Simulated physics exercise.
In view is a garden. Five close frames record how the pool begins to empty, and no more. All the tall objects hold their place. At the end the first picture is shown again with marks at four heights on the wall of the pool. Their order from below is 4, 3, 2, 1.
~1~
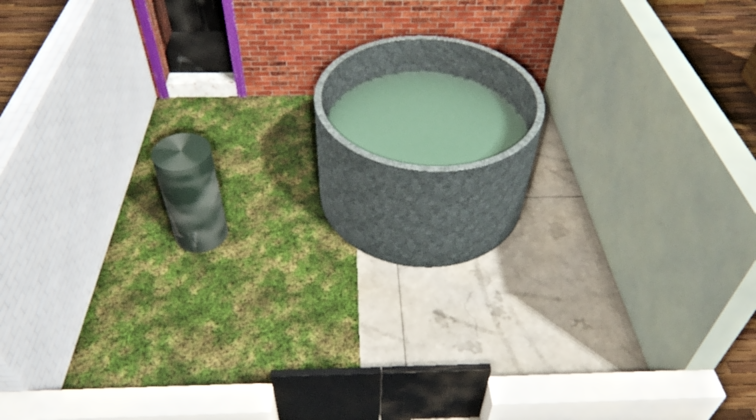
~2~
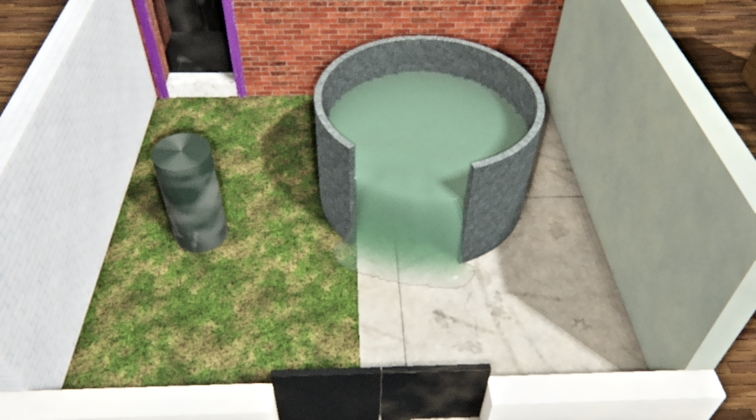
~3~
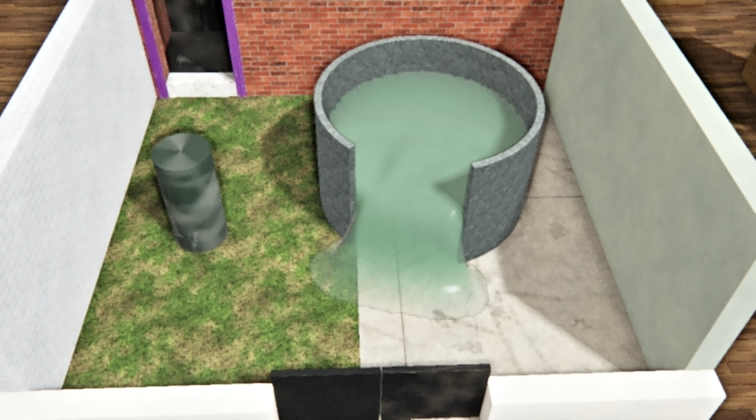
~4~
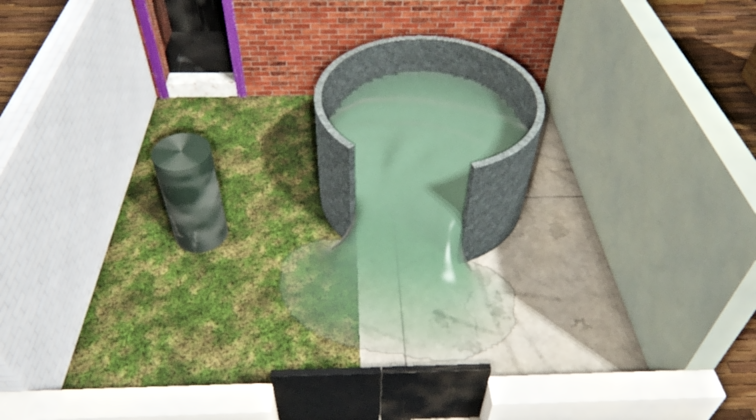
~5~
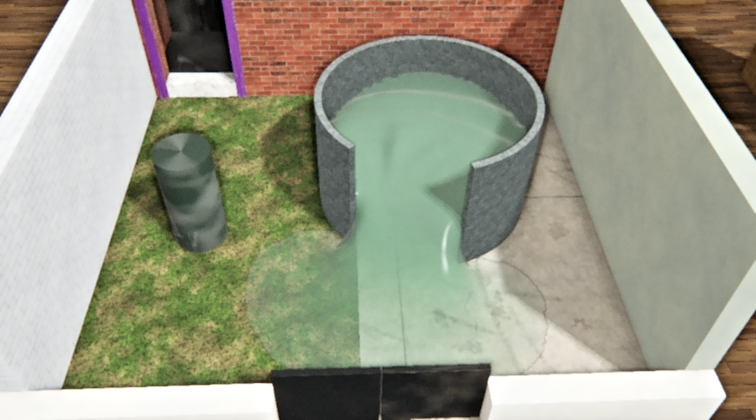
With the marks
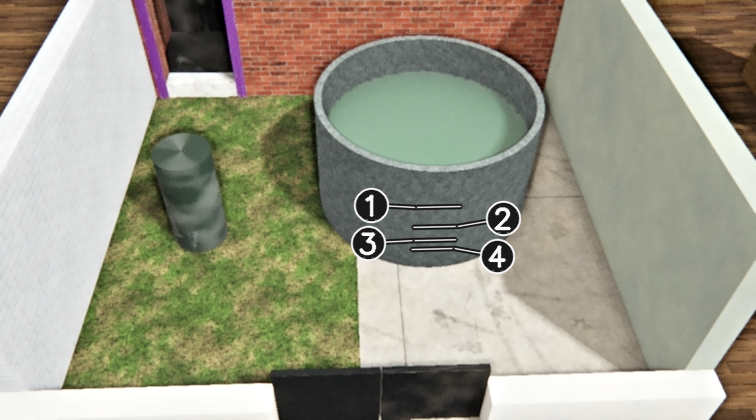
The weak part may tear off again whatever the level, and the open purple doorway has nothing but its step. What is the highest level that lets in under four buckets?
1.
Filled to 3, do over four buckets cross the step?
No, not at all.
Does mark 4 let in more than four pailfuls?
No, not at all.
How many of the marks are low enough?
All of the four.
On the marked copy, 1 at (437, 206); 2 at (435, 226); 3 at (434, 240); 4 at (433, 249); from the bottom up 4, 3, 2, 1.
For mark 1, a splash gets over, under a bucket.
For mark 2, nothing gets over.
For mark 3, nothing gets over.
For mark 4, nothing gets over.
